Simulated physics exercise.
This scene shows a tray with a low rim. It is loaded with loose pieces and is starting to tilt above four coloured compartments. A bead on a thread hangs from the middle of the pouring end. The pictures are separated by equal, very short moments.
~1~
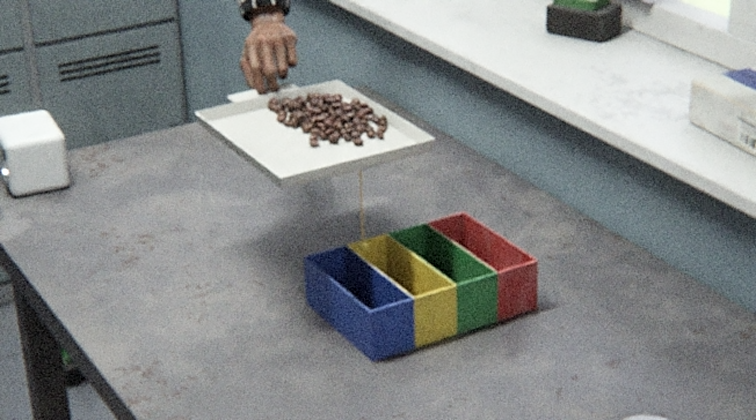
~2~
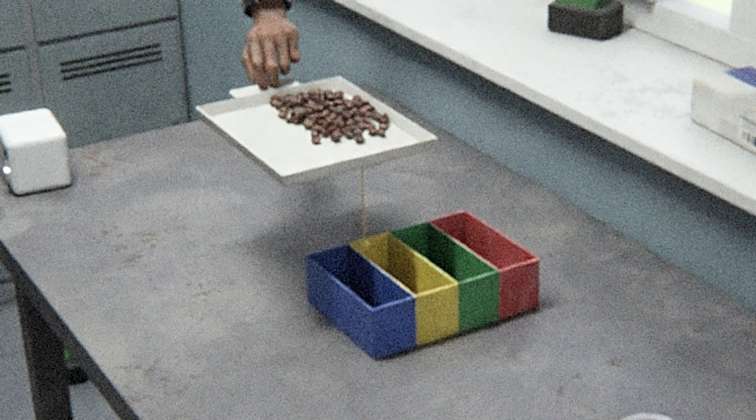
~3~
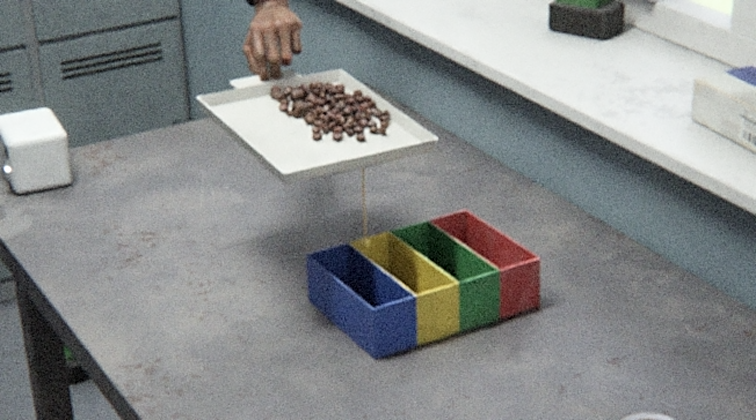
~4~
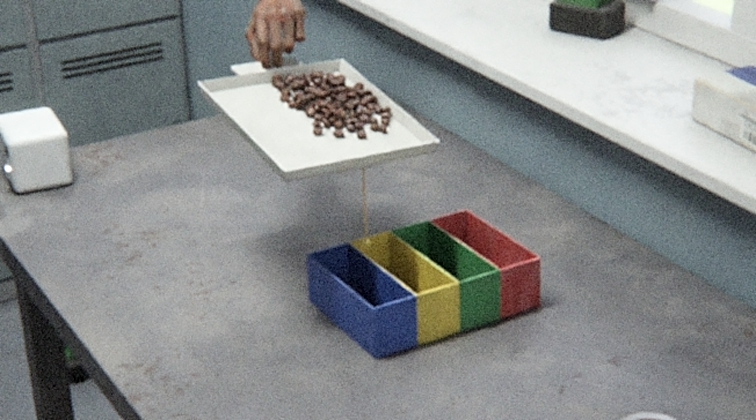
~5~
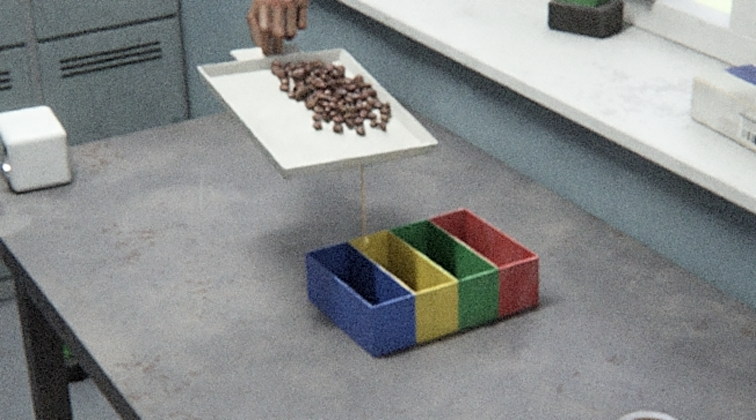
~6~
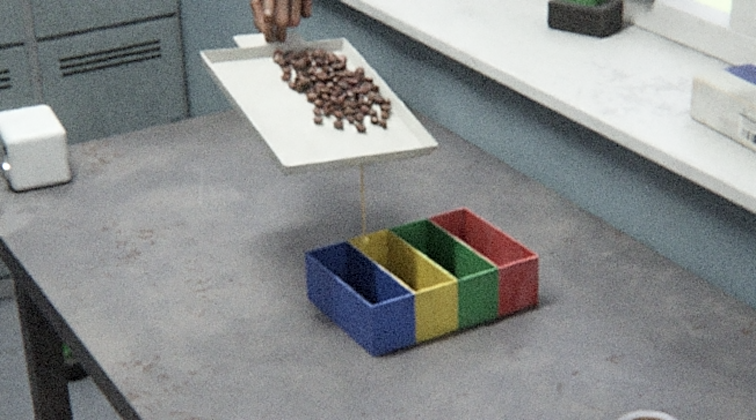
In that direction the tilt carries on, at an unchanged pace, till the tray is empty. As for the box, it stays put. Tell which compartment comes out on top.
It is green that comes out on top.
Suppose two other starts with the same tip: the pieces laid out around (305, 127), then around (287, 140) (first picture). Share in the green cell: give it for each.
First case around 60 %, second case around 60 %.
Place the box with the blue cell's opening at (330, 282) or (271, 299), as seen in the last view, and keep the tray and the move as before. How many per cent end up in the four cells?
You'd get 100 per cent first and 20 per cent second.
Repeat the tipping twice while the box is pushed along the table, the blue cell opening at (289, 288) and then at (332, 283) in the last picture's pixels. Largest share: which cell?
Try one: The cell in red; try two: The cell in red.
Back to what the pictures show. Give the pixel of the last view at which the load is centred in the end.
Close to (448, 290), more or less.
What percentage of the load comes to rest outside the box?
Share outside: Near 0 %.
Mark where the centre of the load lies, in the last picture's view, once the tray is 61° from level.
About (411, 139).
Soon after the last picture, tray tipped steeply; most on the tray; a stray few in the yellow cell; a stray few in the green cell; a small part falling or outside the box.
A little later, tray tipped right over; a small part on the tray; about half in the green cell; about a quarter in the red cell; a small part in the yellow cell; a small part falling or outside the box.
Later still, tray tipped past a quarter turn; about two thirds in the green cell; about a quarter in the yellow cell; about a quarter in the red cell.
At rest, tray tipped past a quarter turn; about two thirds in the green cell; about a quarter in the yellow cell; about a quarter in the red cell; none in the blue cell.
